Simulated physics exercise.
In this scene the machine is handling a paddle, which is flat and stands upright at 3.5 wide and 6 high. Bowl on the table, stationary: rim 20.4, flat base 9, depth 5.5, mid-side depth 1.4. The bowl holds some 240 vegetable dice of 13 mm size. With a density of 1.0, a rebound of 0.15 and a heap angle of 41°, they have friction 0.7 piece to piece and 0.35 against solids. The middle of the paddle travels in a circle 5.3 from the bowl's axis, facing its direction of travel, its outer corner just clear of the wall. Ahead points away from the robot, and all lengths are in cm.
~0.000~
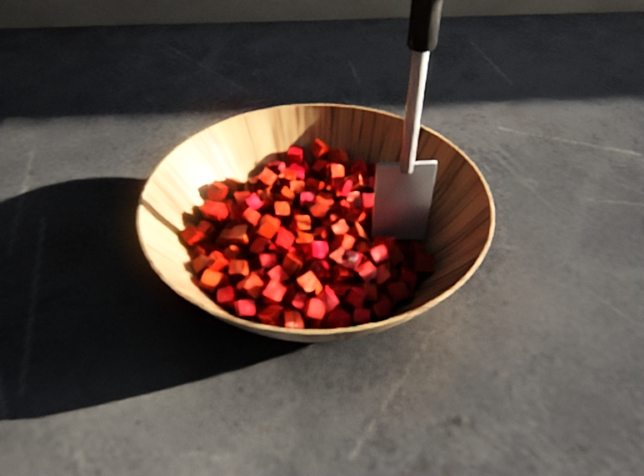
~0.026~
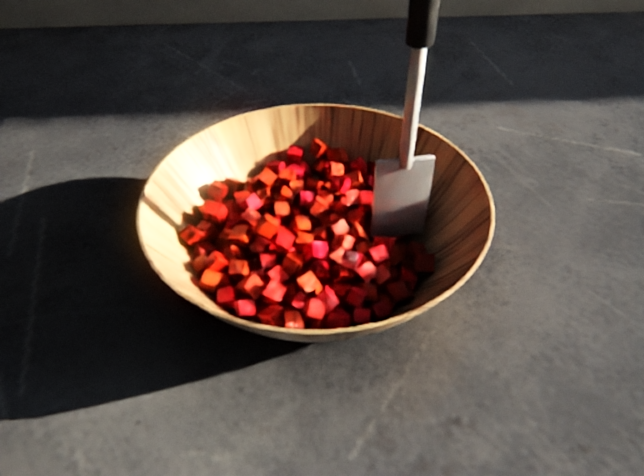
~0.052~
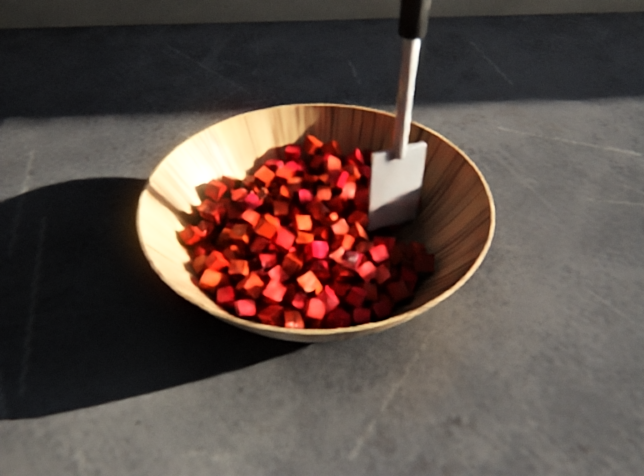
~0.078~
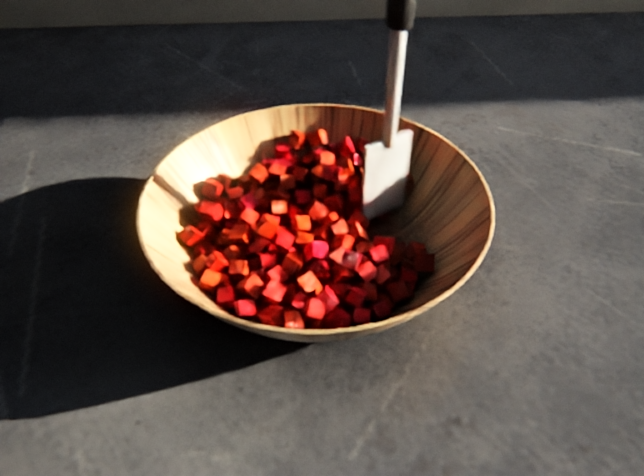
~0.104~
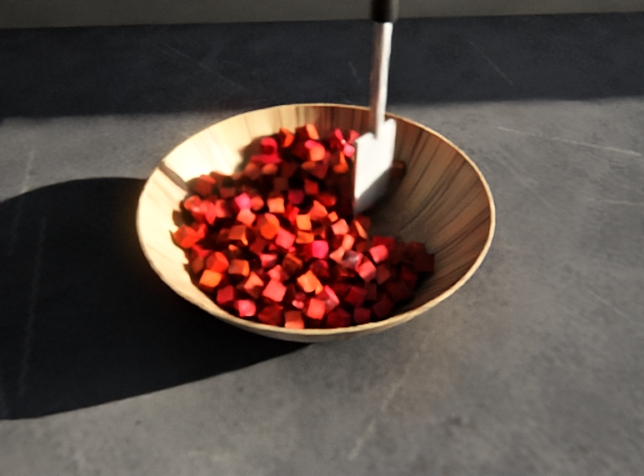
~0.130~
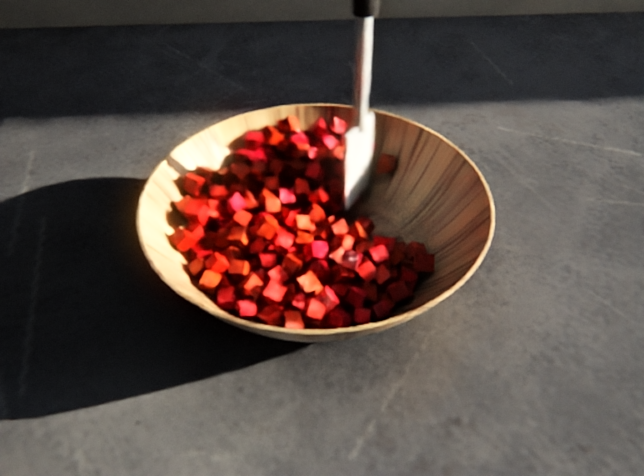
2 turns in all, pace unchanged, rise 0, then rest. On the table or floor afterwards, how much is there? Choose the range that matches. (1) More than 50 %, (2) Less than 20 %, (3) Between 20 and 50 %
Option 3: Between 20 and 50 %.
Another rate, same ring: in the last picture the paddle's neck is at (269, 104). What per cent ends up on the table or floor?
Something like 65 percent, roughly.
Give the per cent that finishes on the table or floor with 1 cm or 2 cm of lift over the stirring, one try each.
Some 35 and some 25 per cent.
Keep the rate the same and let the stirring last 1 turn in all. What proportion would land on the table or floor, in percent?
It would be around 25 percent.
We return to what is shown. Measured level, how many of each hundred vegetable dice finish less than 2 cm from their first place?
Roughly 10 percent of the load.
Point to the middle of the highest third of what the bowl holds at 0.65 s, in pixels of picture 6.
About (436, 213).
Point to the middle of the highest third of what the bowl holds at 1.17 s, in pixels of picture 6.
About (272, 293).
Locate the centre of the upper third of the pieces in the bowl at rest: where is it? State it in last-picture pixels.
I'd say close to (388, 179).
After 0.65 s, 317° round, highest piece 8 above the table; 190 in the bowl, 43 on the table or floor, 7 in flight or on the tool.
After 1.17 s, 219° round, highest piece 7 above the table; 165 in the bowl, 70 on the table or floor, 5 in flight or on the tool.
After 1.63 s, 0° round, highest piece 5 above the table; 146 in the bowl, 93 on the table or floor, 1 in flight or on the tool.
After 2.33 s, 0° round, highest piece 5 above the table; 146 in the bowl, 94 on the table or floor.
At rest, 146 in the bowl, 94 on the table or floor. That is 39 % on the table or floor.
